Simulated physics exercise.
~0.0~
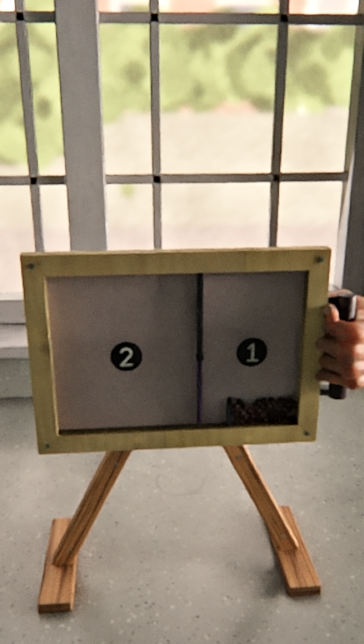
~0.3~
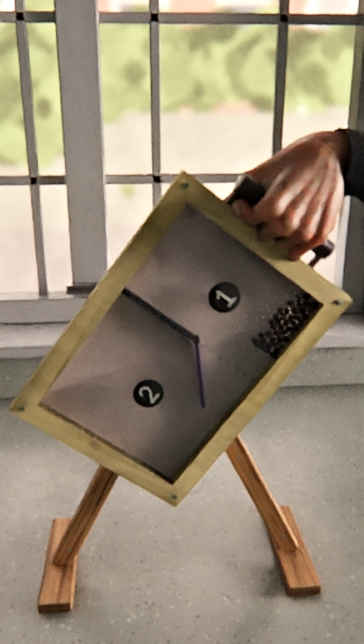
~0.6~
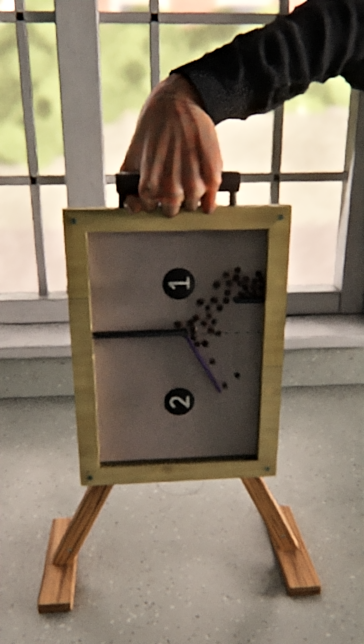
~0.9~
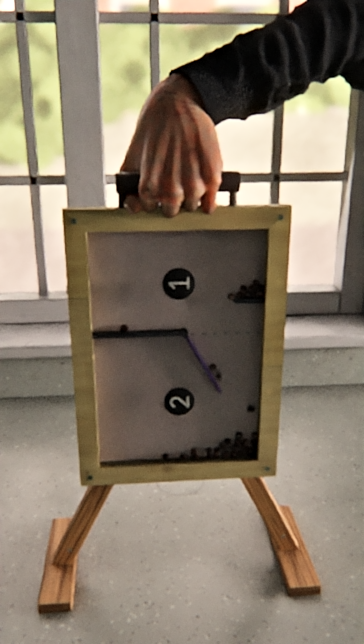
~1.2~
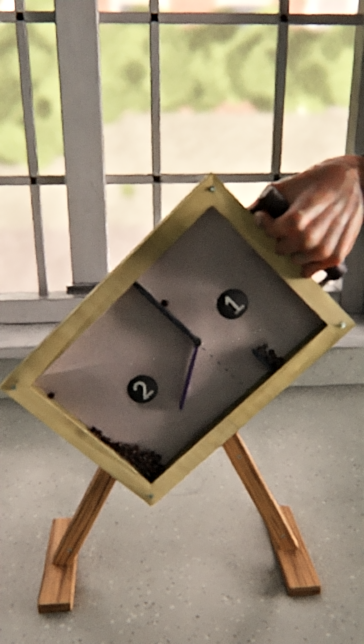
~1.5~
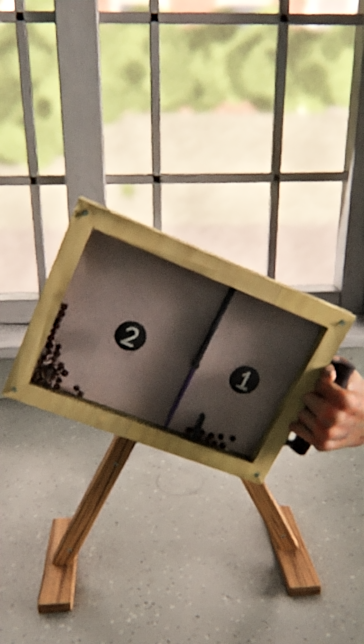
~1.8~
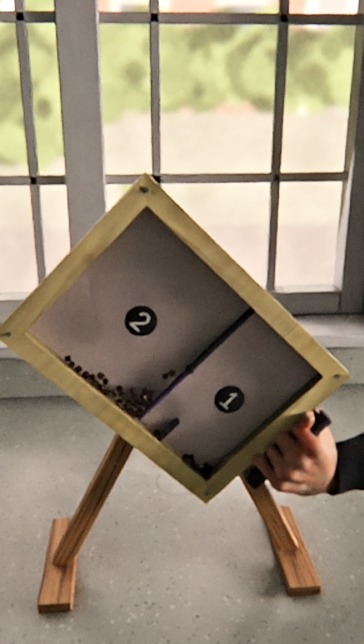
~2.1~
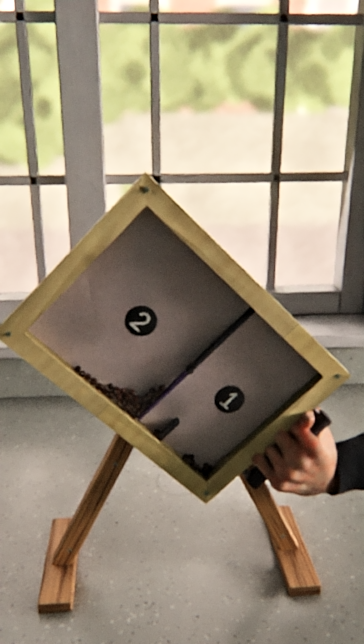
In front of a window, a hand turned a framed case anticlockwise onto its end, and dark beads spilled past a purple flap from side one into side two; swung back past level to a clockwise tilt, it stopped with most beads in side two.
